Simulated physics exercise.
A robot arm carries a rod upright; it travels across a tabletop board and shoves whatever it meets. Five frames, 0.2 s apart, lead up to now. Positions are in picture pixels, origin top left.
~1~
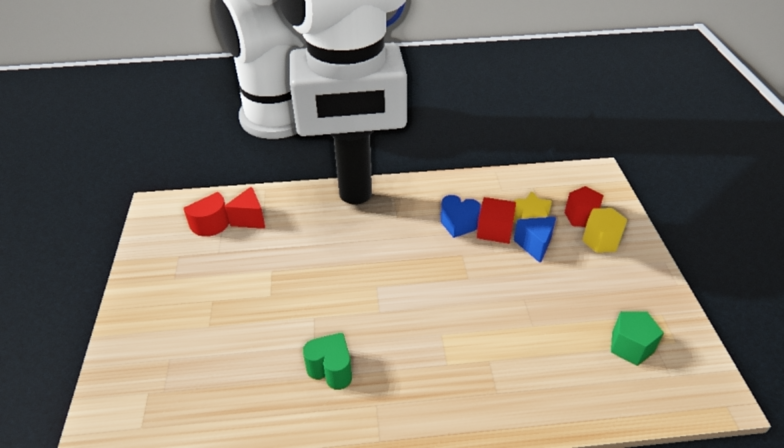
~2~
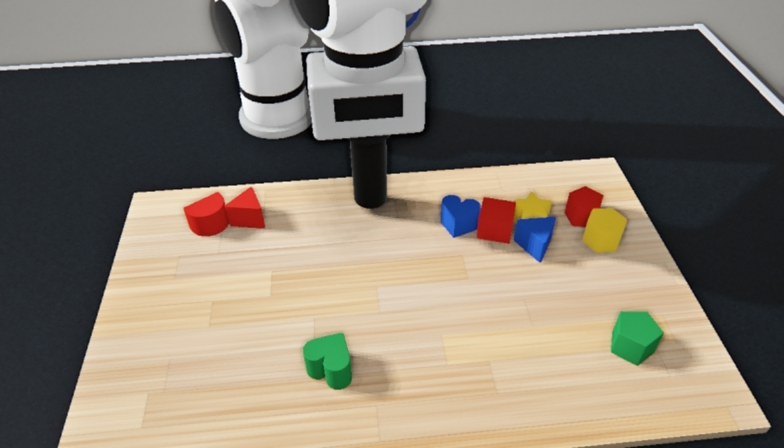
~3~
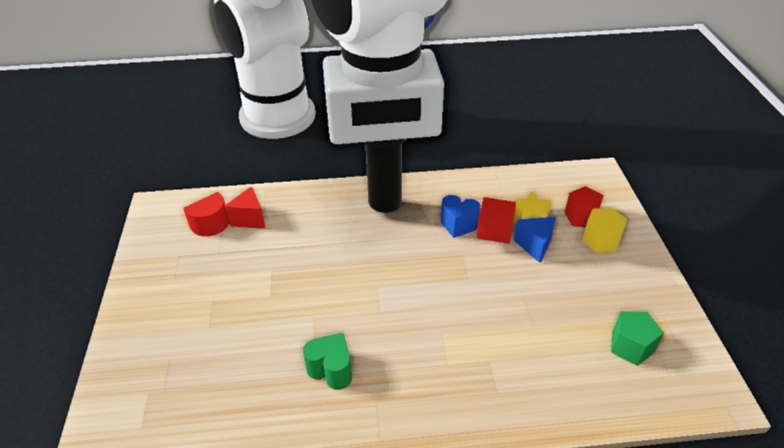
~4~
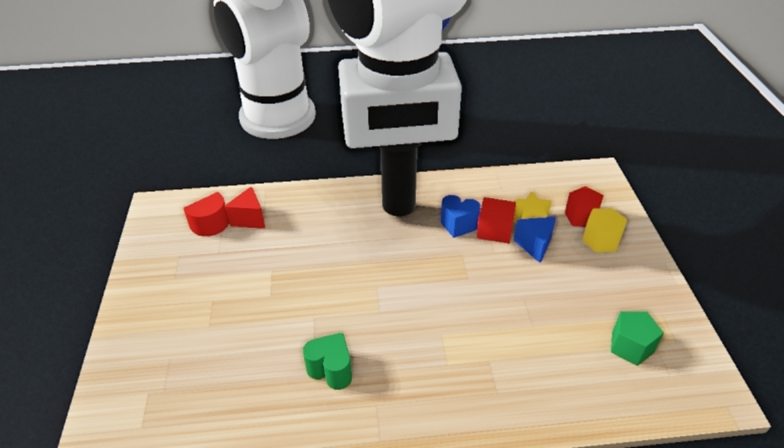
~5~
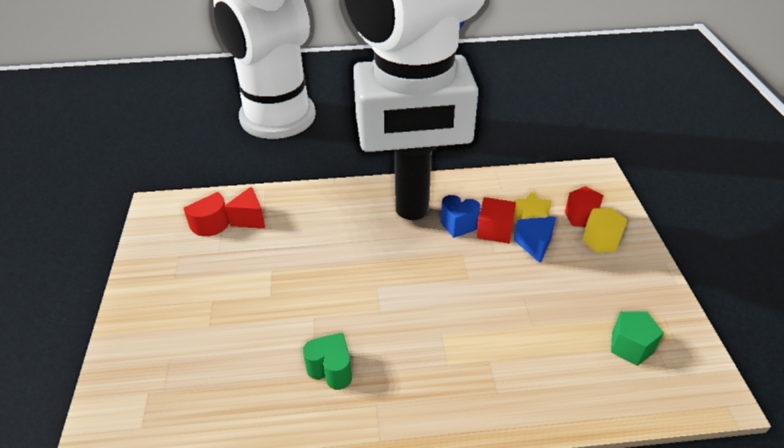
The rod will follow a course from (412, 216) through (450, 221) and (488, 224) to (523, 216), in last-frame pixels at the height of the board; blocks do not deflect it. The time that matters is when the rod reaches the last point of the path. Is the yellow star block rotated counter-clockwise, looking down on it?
Final answer: Yes.
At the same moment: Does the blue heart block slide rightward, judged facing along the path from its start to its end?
I believe so.
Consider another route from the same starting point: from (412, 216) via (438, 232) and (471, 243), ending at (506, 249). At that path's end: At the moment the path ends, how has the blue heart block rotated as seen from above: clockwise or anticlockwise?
Answer: Anticlockwise.
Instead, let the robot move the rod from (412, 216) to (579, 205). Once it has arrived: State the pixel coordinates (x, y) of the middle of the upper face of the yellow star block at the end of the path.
That would be at about pixel (560, 207).
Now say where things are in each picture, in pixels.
In the first picture, tip of the rod at (356, 194), middles of tops, blue heart block at (460, 205), red square piece at (498, 210), yellow star block at (534, 204), blue three-sided block at (539, 226).
In the second picture, rod at (371, 198), nothing pushed.
In the third picture, rod at (385, 202), nothing pushed.
In the fourth picture, rod at (399, 205), nothing pushed.
In the fifth picture, rod at (412, 209), blue heart block at (460, 205), red square piece at (498, 210), yellow star block at (534, 204), blue three-sided block at (539, 226).
The first path, step by step. One third of the way, rod at (451, 213); blue heart block at (487, 210); red square piece at (524, 219); yellow star block at (549, 205), turned 35° anticlockwise; blue three-sided block at (563, 232), turned 15° anticlockwise.
Two thirds of the way, rod at (490, 216); blue heart block at (523, 218), turned 40° clockwise; red square piece at (556, 236), turned 20° clockwise; yellow star block at (551, 205), turned 45° anticlockwise; blue three-sided block at (589, 243), turned 50° anticlockwise.
At the end, rod at (524, 208); blue heart block at (533, 220), turned 90° clockwise; red square piece at (561, 240), turned 15° clockwise; yellow star block at (563, 207), turned 65° anticlockwise; blue three-sided block at (594, 245), turned 55° anticlockwise.
